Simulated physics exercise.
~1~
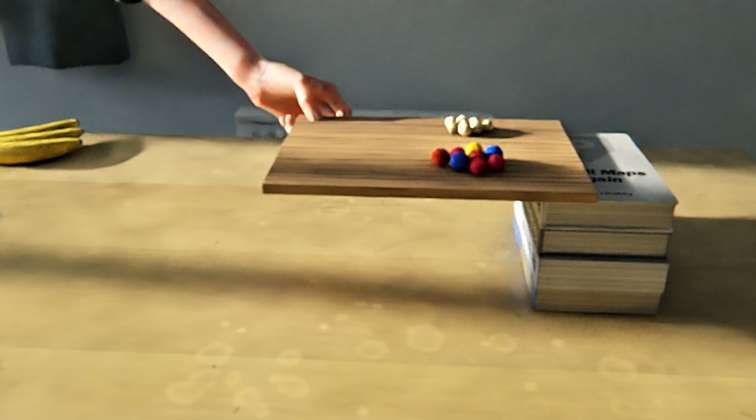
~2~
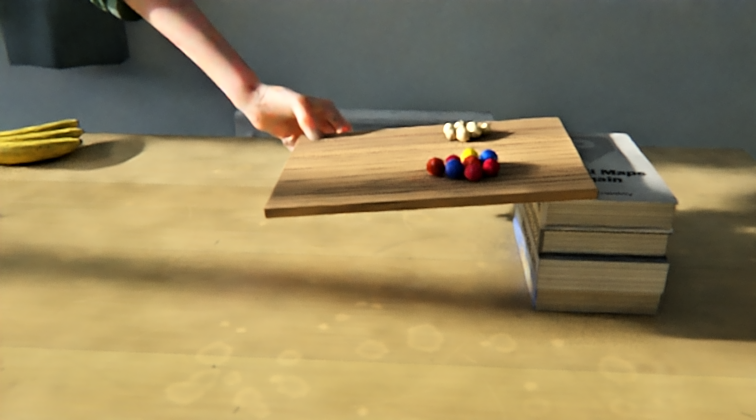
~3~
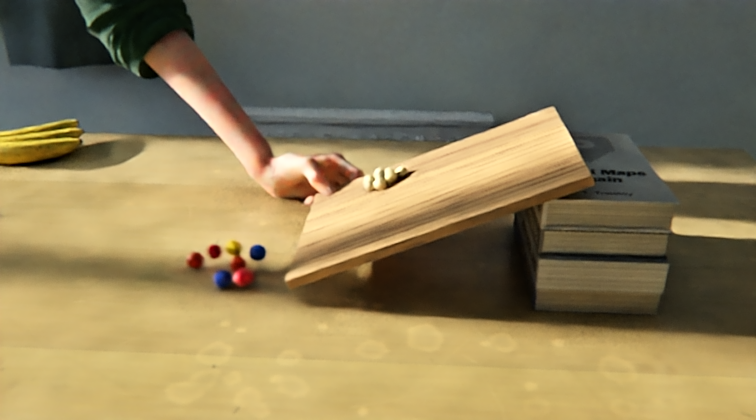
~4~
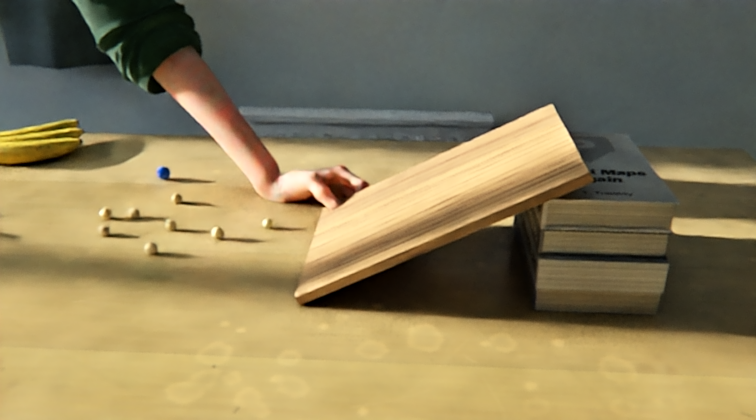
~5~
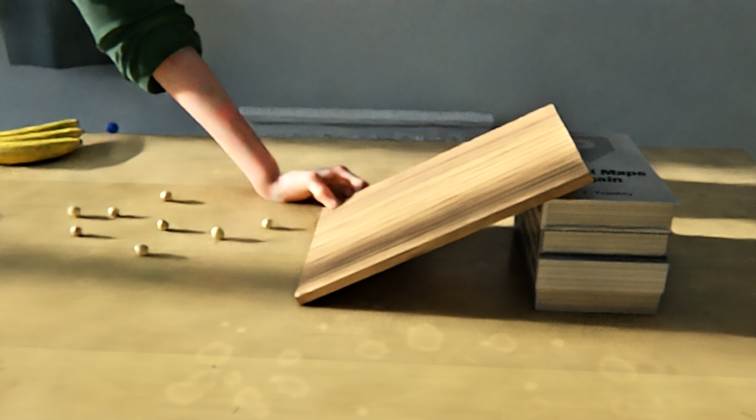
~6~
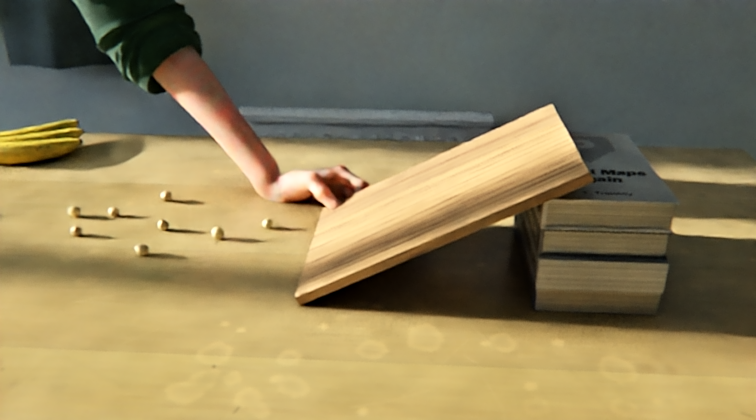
On a sunlit wooden table, a hand lowered the left end of a board propped on books until it touched down; the colorful balls rolled off leftward and out of sight, while the pale ones rolled off too and stopped scattered nearby.
